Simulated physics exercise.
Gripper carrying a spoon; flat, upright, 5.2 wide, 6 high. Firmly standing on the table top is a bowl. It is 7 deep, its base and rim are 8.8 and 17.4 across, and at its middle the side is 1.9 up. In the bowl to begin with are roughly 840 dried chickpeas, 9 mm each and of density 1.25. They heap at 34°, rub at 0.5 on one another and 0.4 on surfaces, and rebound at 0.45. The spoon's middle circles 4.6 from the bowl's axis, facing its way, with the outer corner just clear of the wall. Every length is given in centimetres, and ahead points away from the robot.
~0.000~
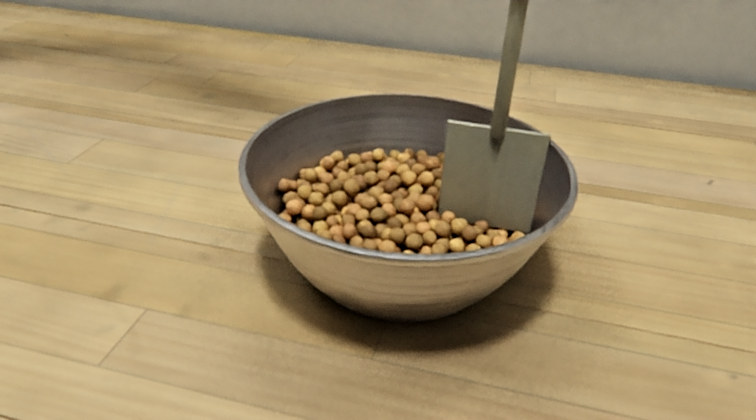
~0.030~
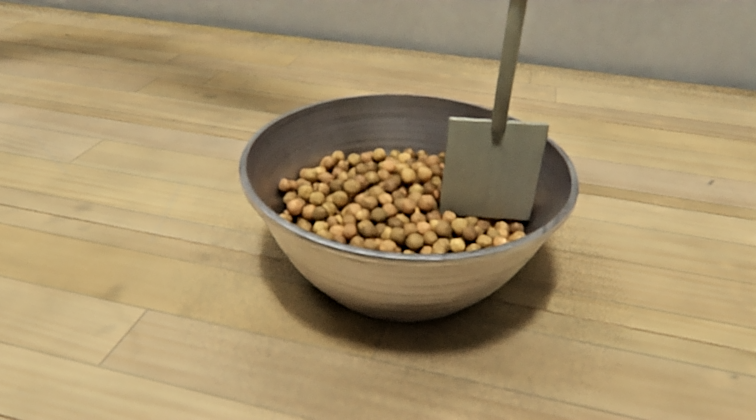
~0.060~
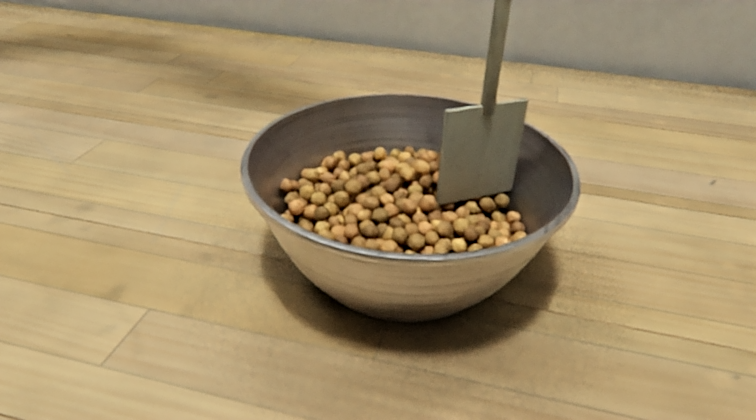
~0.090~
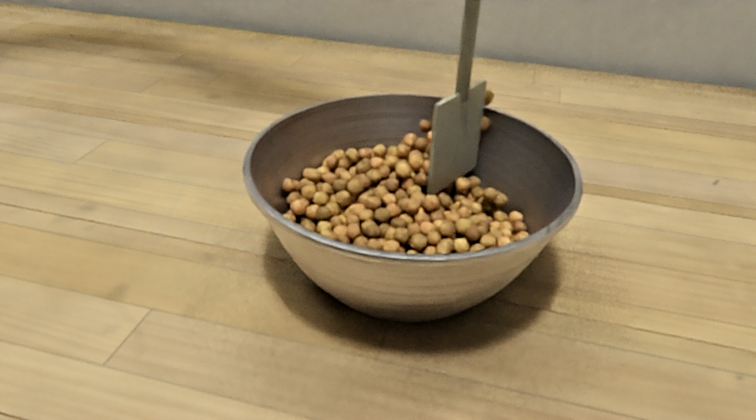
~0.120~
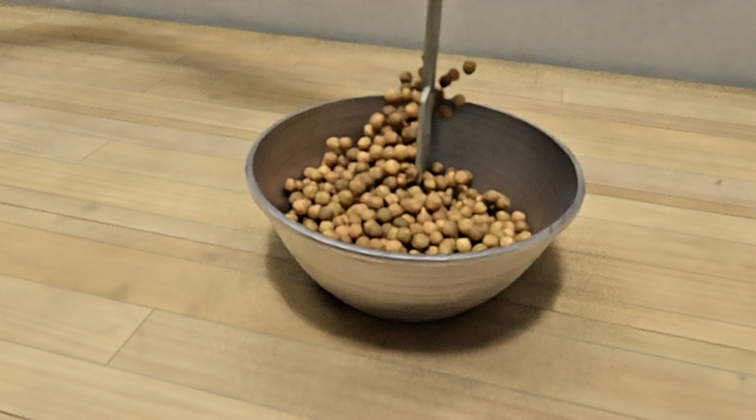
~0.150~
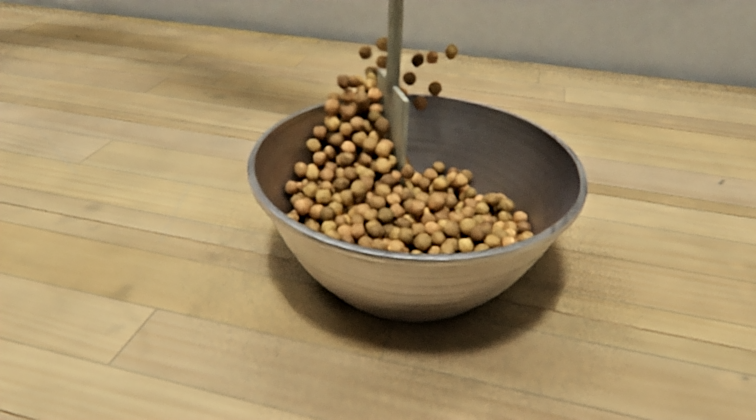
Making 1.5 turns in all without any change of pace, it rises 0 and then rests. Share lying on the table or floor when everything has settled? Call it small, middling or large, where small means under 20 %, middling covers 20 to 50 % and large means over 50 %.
I would call it middling.
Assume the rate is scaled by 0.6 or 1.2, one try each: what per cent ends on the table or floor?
Around 15 percent for the first try and 30 percent for the second.
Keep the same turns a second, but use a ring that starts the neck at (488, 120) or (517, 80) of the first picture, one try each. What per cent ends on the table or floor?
Around 45 per cent on the first try, around 5 per cent on the second.
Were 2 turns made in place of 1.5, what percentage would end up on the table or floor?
Estimate: About 30 percent.
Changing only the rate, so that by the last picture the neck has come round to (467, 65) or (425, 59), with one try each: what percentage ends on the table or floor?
Some 15 and 25 per cent respectively.
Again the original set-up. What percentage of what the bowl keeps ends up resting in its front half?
About 55 %.
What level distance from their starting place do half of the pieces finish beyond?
Roughly 2 cm.
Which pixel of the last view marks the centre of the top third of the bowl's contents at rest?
I'd say close to (380, 234).
After 0.32 s, 281° round, highest piece 12 above the table; 742 in the bowl, 27 on the table or floor, 74 in flight or on the tool.
After 0.49 s, 81° round, highest piece 10 above the table; 650 in the bowl, 135 on the table or floor, 58 in flight or on the tool.
After 0.78 s, 180° round, highest piece 6 above the table; 593 in the bowl, 247 on the table or floor, 3 in flight or on the tool.
After 1.48 s, 180° round, highest piece 6 above the table; 593 in the bowl, 250 on the table or floor.
At rest, 593 in the bowl, 250 on the table or floor. That is 30 % on the table or floor.
